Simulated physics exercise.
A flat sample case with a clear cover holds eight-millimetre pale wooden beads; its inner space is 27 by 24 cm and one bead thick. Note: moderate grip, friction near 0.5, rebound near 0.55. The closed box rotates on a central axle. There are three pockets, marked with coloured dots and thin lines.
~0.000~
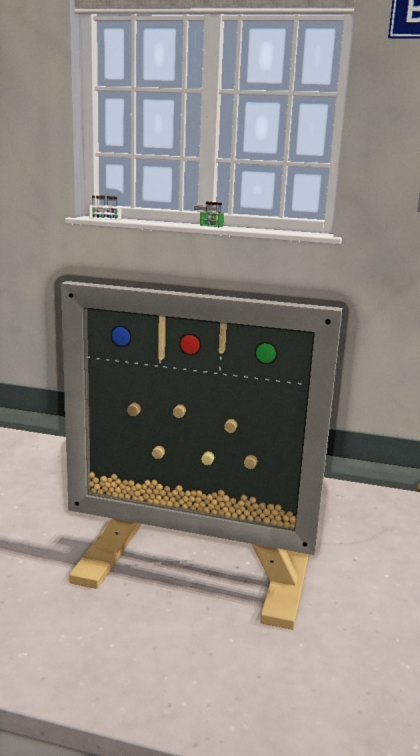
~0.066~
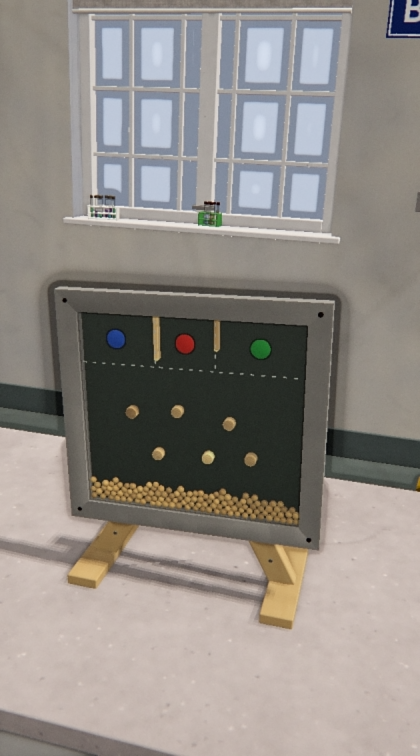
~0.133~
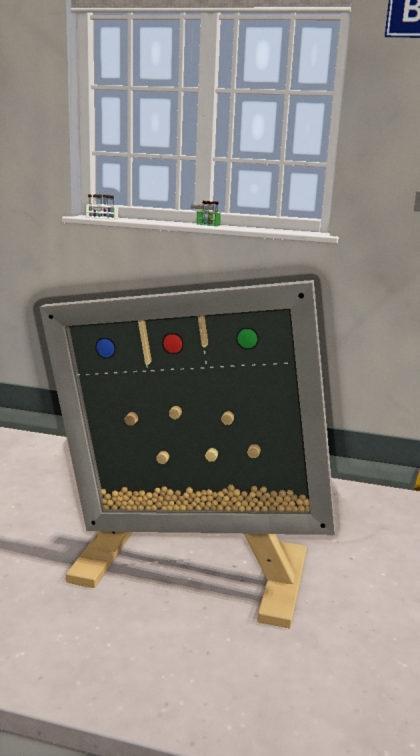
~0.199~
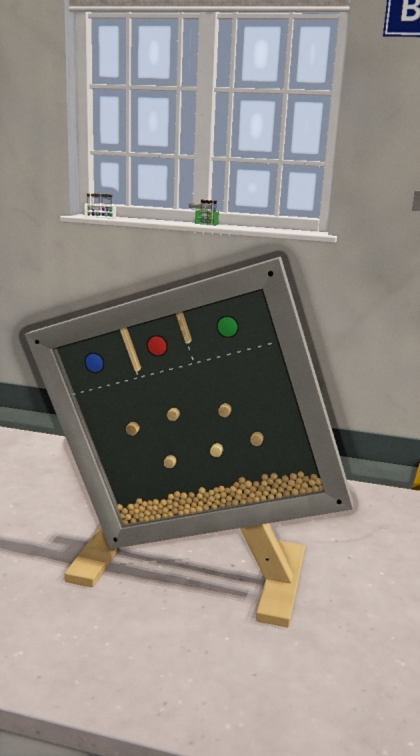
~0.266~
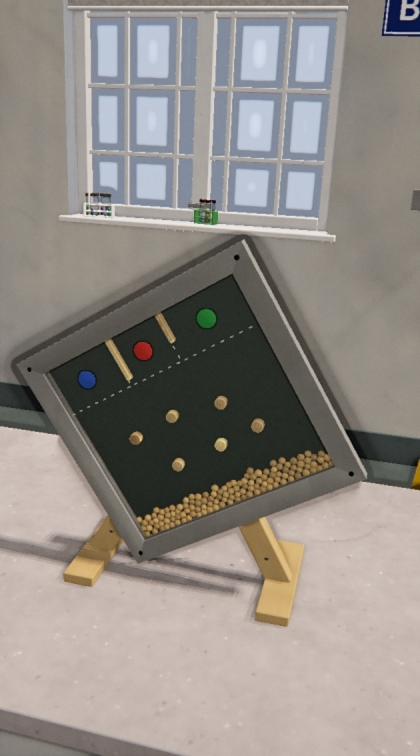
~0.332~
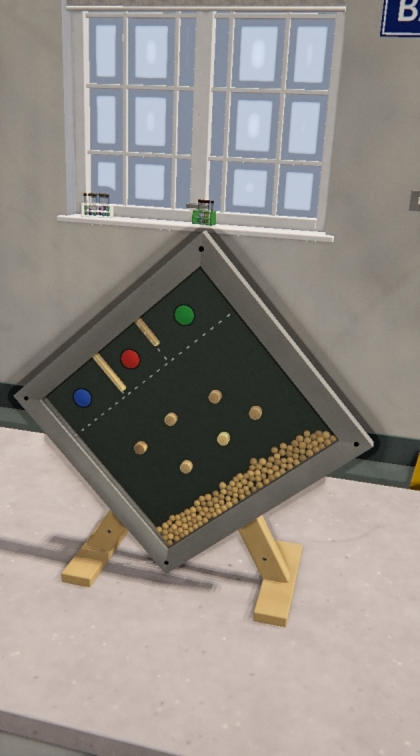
A framed dark panel holding a bed of pale beads along its bottom stands on wooden feet against a grey wall, below a white-framed window, seen from the front and slightly above. Blue, red and green discs line its top, separated by short wooden strips, above six pegs. The panel turns anticlockwise, slowly then further, the beads slanting up to the right, while the camera stays almost still.
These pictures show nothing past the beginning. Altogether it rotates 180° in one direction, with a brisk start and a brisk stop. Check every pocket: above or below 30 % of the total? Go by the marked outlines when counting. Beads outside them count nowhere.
Red pocket below, blue pocket above, green pocket below 30 %.
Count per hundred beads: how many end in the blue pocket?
Share: Approx. 75 %.
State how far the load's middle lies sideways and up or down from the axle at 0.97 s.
About 7 cm right and 9 cm below.
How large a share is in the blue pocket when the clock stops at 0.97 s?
I'd say near 45 in a hundred.
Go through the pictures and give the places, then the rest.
In the first picture, level; about 120 beads; beads' middle (188, 500); highest (221, 493); red (190, 344), blue (121, 336), green (266, 353).
In the second picture, turned 3° anticlockwise; beads' middle (191, 500); highest (223, 492); 6 fixed pegs, one at (159, 454).
In the third picture, turned 10° anticlockwise; beads' middle (201, 501); highest (290, 493); wall ends (148, 362), (205, 344).
In the fourth picture, turned 21° anticlockwise; beads' middle (215, 499); highest (314, 477).
In the fifth picture, turned 32° anticlockwise; beads' middle (229, 494); highest (321, 454).
In the sixth picture, turned 43° anticlockwise; beads' middle (238, 489); highest (319, 434); red (130, 359), blue (83, 398), green (184, 315).
After 0.65 s, it stands 95° anticlockwise; the beads' middle is 8 cm right of and 8 cm below the centre; nothing in the marked areas.
After 0.97 s, it stands 148° anticlockwise; the beads' middle is 7 cm right of and 9 cm below the centre; blue 45 %.
After 1.24 s, it stands 180° anticlockwise; the beads' middle is 9 cm right of and 8 cm below the centre; blue 75 %.
At rest by 2.3 s, it stands 180° anticlockwise; red 5 %, blue 75 %, green 0 %, elsewhere 20 %.
